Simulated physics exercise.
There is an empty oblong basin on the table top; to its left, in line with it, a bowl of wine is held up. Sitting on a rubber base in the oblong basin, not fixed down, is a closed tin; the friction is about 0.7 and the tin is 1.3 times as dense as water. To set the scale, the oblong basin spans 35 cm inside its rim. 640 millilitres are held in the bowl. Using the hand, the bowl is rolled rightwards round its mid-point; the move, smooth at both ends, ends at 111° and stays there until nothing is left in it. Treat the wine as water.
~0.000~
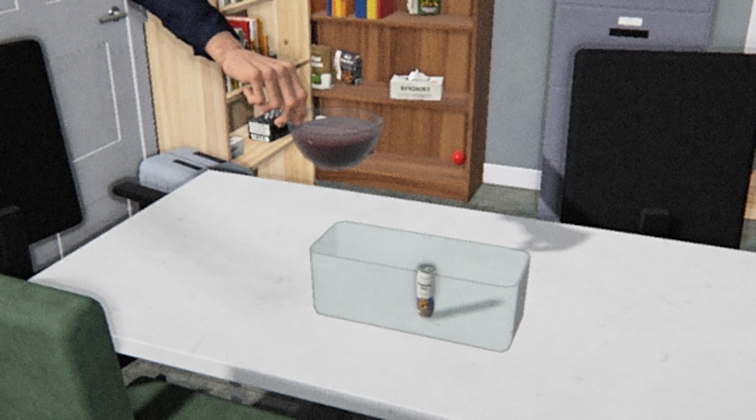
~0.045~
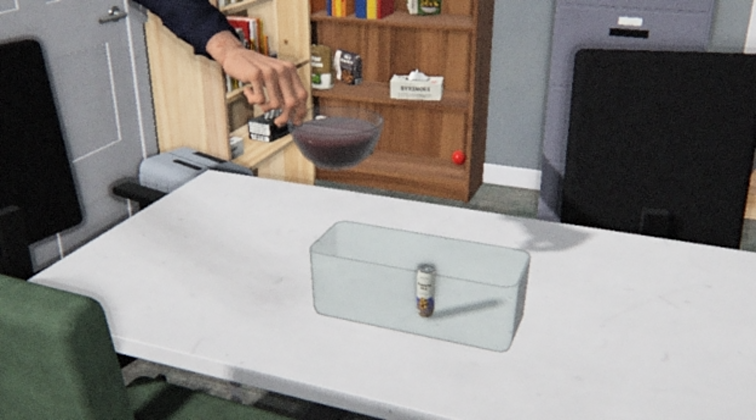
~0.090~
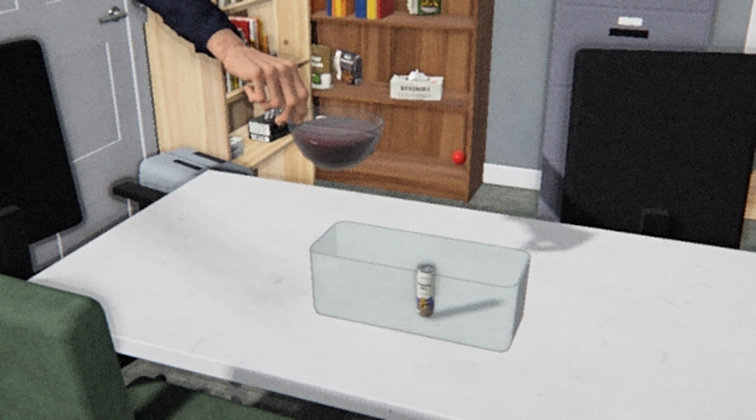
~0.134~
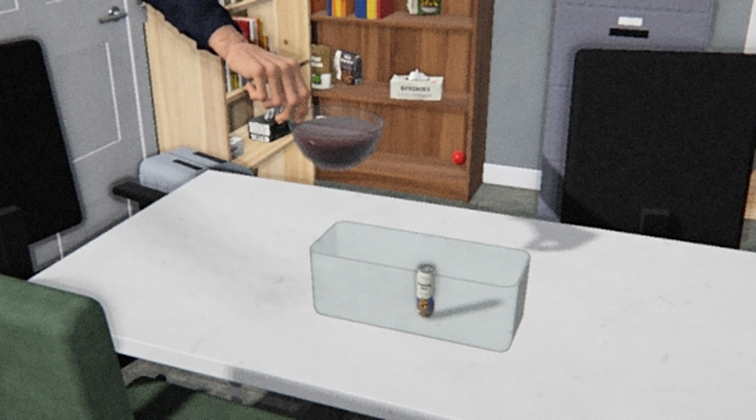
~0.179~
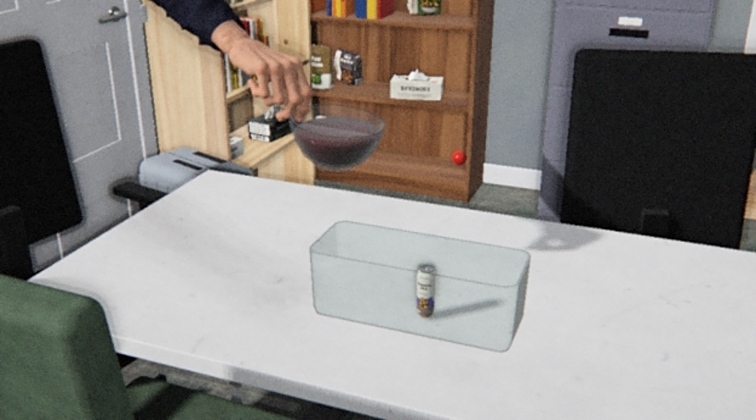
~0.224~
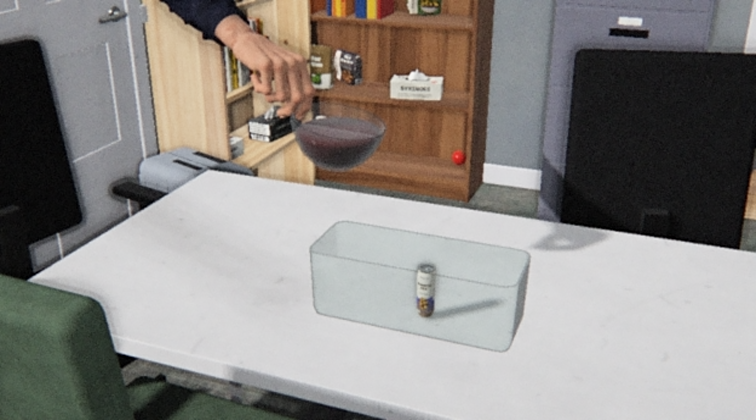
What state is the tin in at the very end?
It does not capsize.
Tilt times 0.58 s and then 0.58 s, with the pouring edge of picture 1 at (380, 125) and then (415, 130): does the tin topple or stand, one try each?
First it tips over; then it stays on its base.
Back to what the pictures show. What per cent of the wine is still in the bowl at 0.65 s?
Still held: Roughly 46 % of the total.
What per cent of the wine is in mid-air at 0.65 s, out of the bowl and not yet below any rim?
40 %.
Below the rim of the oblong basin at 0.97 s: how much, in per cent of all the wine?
Some 92 percent.
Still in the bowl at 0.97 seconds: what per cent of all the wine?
Near 0 percent, more or less.
By 0.65 s the tilt is 67° and 45 per cent is still to pour; the tin stands where it began.
By 0.97 s the tilt is 104° and 0 per cent is still to pour; the tin stands where it began.
By 1.30 s the tilt is 111° and 0 per cent is still to pour; the tin stands where it began.
By 1.66 s the tilt is 111° and 0 per cent is still to pour; the tin stands where it began.
At rest the tin stands where it began.
